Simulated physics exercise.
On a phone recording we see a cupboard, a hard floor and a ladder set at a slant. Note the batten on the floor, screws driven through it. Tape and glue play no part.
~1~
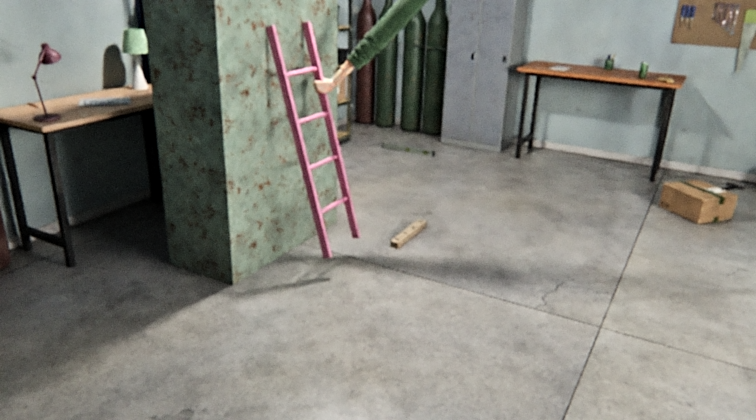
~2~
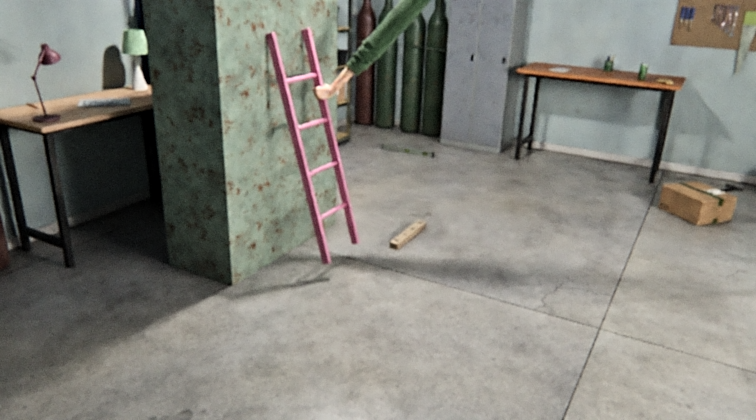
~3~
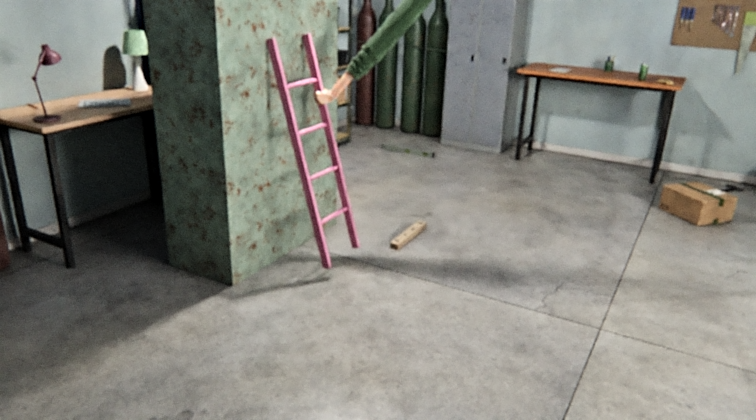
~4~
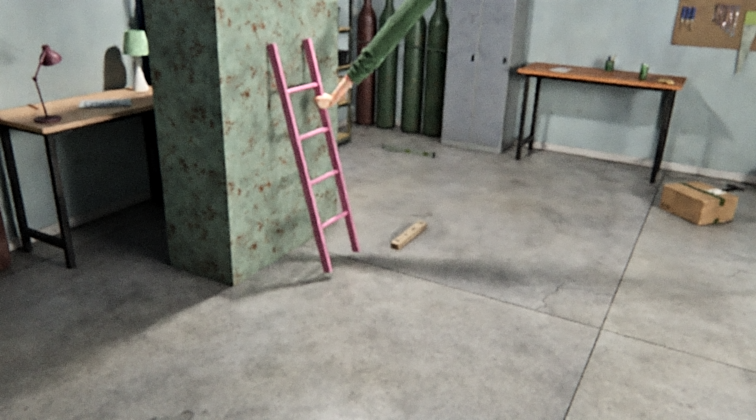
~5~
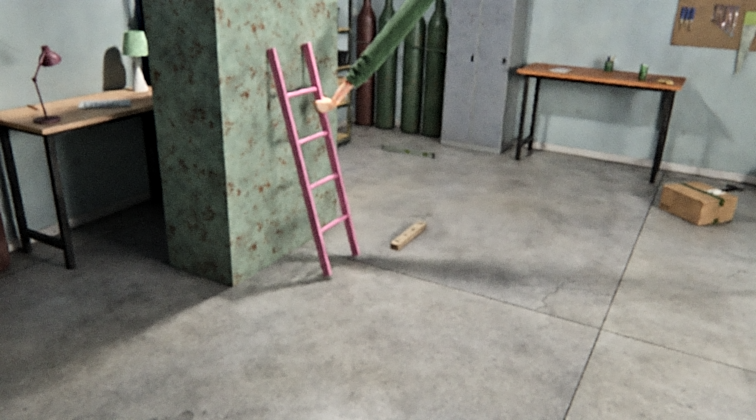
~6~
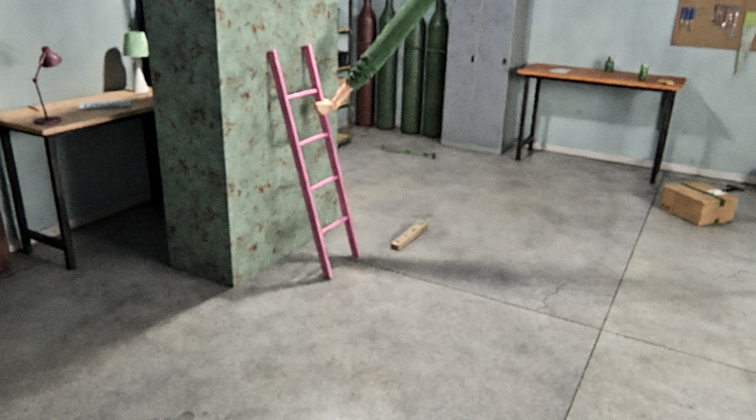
A pink ladder leans at a slant beside a mottled green pillar in a workshop with a bare grey floor, seen from slightly above by a still camera. A desk with lamps stands at left, dark green cylinders and a grey cupboard behind, a table and cardboard box at right, and a wooden batten on the floor. A green-sleeved arm grips the ladder and lowers it slightly, then holds it still.
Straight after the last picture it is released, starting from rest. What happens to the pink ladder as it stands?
The pink ladder stays where it is.
Then, 0.34 s later than the last frame, pink ladder at rest near (317, 162).
When it is over, the pink ladder holds its place, near (317, 162).
